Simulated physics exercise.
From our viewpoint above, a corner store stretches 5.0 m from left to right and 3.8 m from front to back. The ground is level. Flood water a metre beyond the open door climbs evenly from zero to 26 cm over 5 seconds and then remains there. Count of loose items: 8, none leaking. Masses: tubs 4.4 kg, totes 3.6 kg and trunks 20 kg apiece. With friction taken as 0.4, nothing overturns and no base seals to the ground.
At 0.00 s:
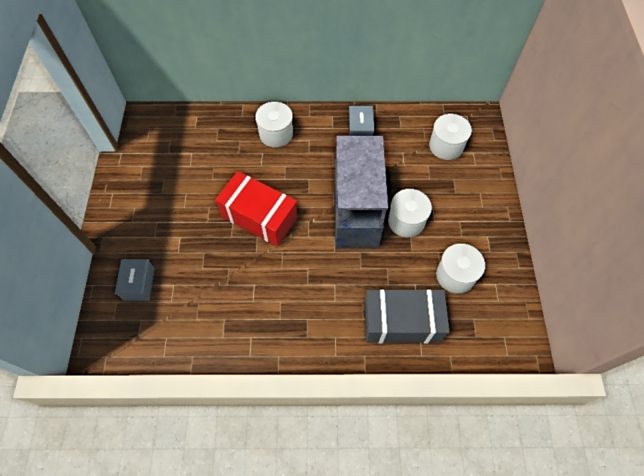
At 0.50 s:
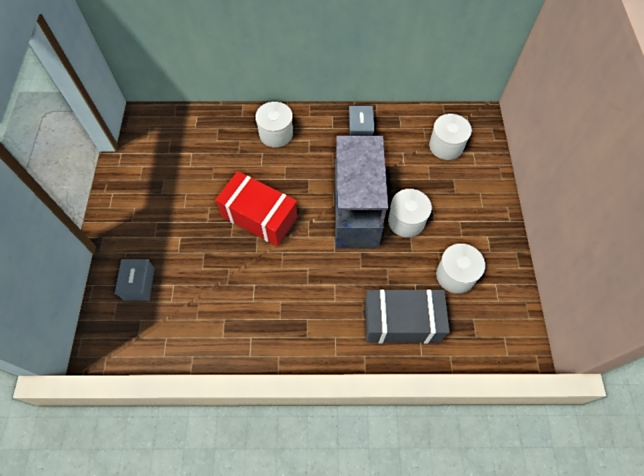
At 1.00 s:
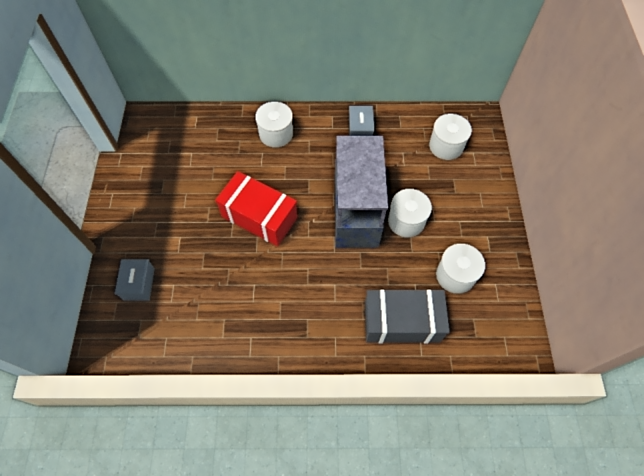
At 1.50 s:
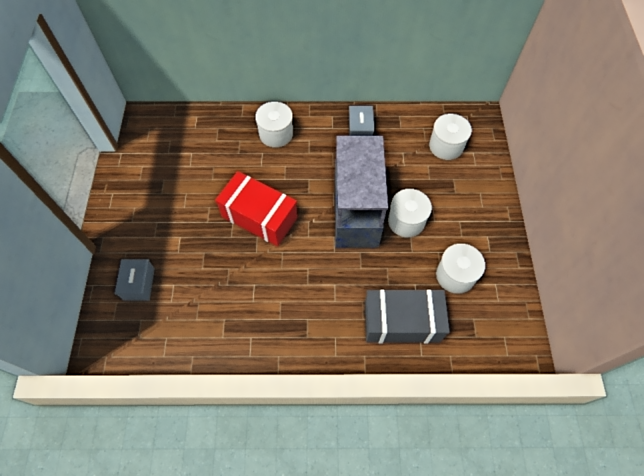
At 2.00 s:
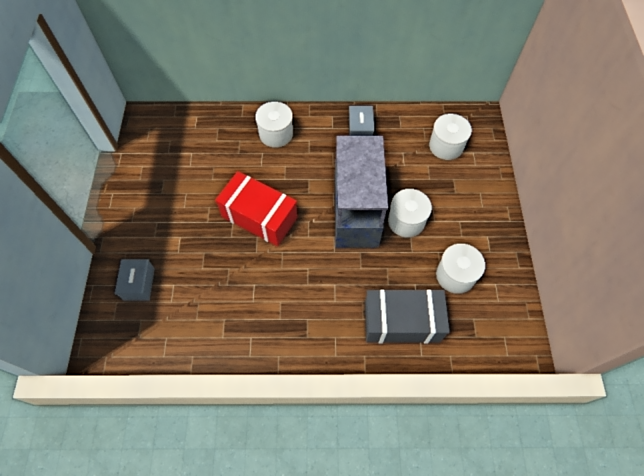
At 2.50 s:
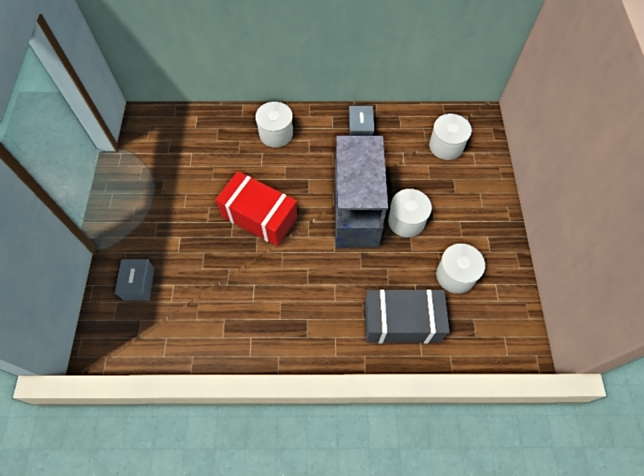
A red trunk with white straps sits left of centre on the dark wooden floor of a corner store, seen from a fixed, high viewpoint. Around it are four white cylinders, a mottled grey counter, two small grey boxes and a dark grey strapped trunk at front right. Bluish-green water covers the pale paving outside, then a thin, clear sheet spreads in through the left doorway while the objects stay still.
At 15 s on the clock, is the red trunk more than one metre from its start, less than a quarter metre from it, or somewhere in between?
Result: Long displacement.
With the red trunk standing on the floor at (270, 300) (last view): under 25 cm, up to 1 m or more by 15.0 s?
In that run it wanders a bit.
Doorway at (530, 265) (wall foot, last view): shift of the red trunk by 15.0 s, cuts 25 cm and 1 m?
Result for the red trunk: Large displacement.
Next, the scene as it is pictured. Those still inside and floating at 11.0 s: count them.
At that instant the tally stands at 8.
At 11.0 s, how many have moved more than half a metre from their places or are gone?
I count 7 of them.
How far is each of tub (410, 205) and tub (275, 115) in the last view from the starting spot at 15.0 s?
The first is 60 cm from its start, the second 250 cm.
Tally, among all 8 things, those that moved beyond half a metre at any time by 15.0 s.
Tally: 8.
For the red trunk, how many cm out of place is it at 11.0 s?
Shift: About 250 cm.
After 3.5 s the red trunk is near (256, 200), 0.0 m from its start, aground; 0 afloat.
After 6.8 s the red trunk is near (312, 187), 0.7 m from its start, afloat; 3 afloat.
After 11.0 s the red trunk is near (442, 123), 2.4 m from its start, afloat; 8 afloat.
After 15.0 s the red trunk is near (417, 174), 1.8 m from its start, afloat; 8 afloat.
